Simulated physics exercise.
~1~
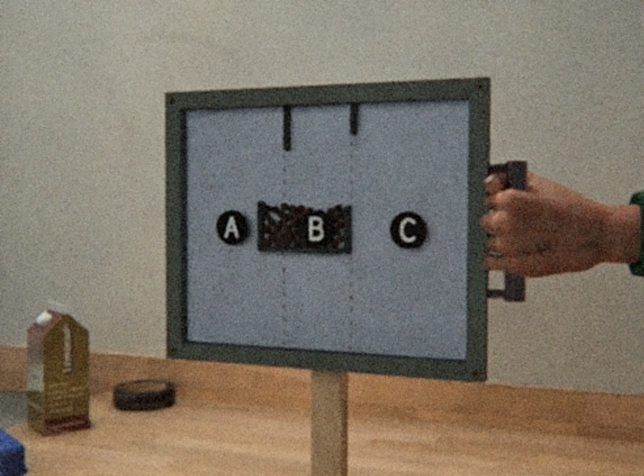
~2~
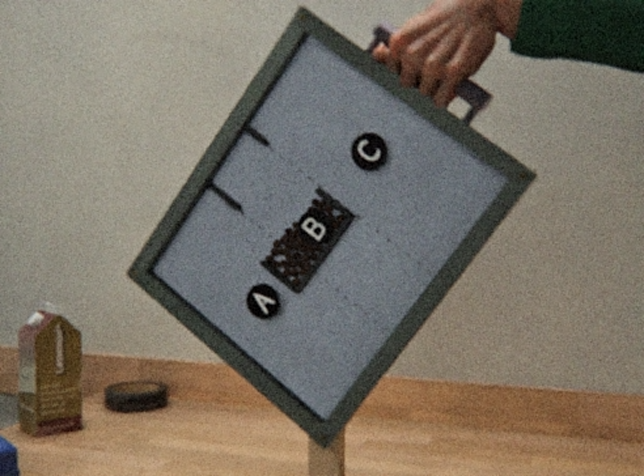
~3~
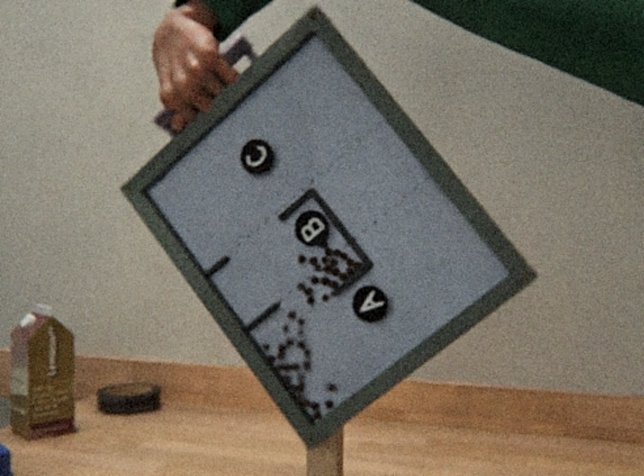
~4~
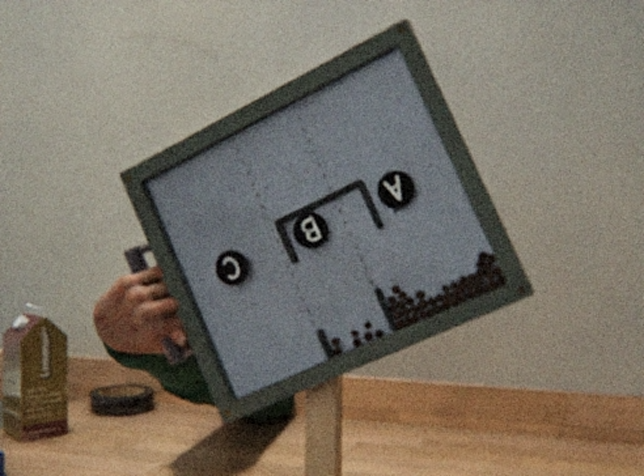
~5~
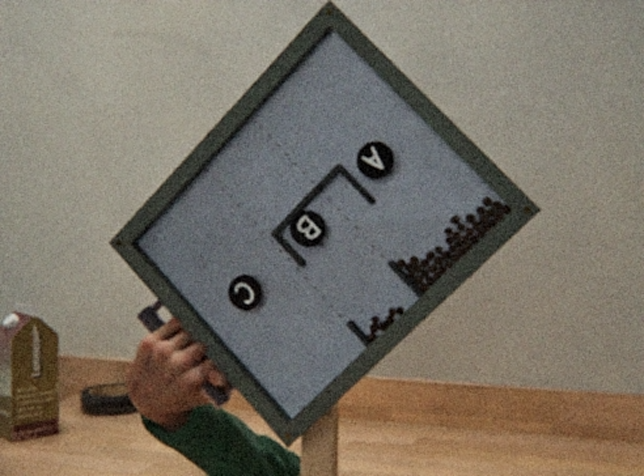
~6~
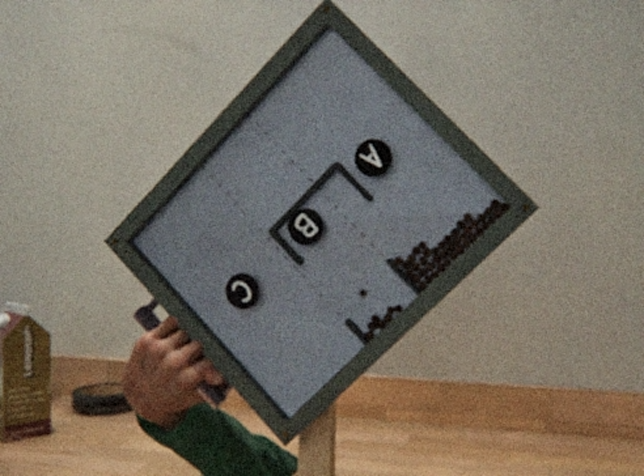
A flat parts box with a green-grey frame and pale blue panel, marked A, B and C, is turned anticlockwise by a hand in a green sleeve, above a wooden counter seen from the front. A carton and a dark round tin stand at left against a plain wall. Dark beads first sit in a small tray at B. As the box tips past its side, they spill out and tumble into the lower corner. Turned further, they slide right along the edge. The box stops tilted, most beads heaped in A's strip, a few in B's, none in C's.
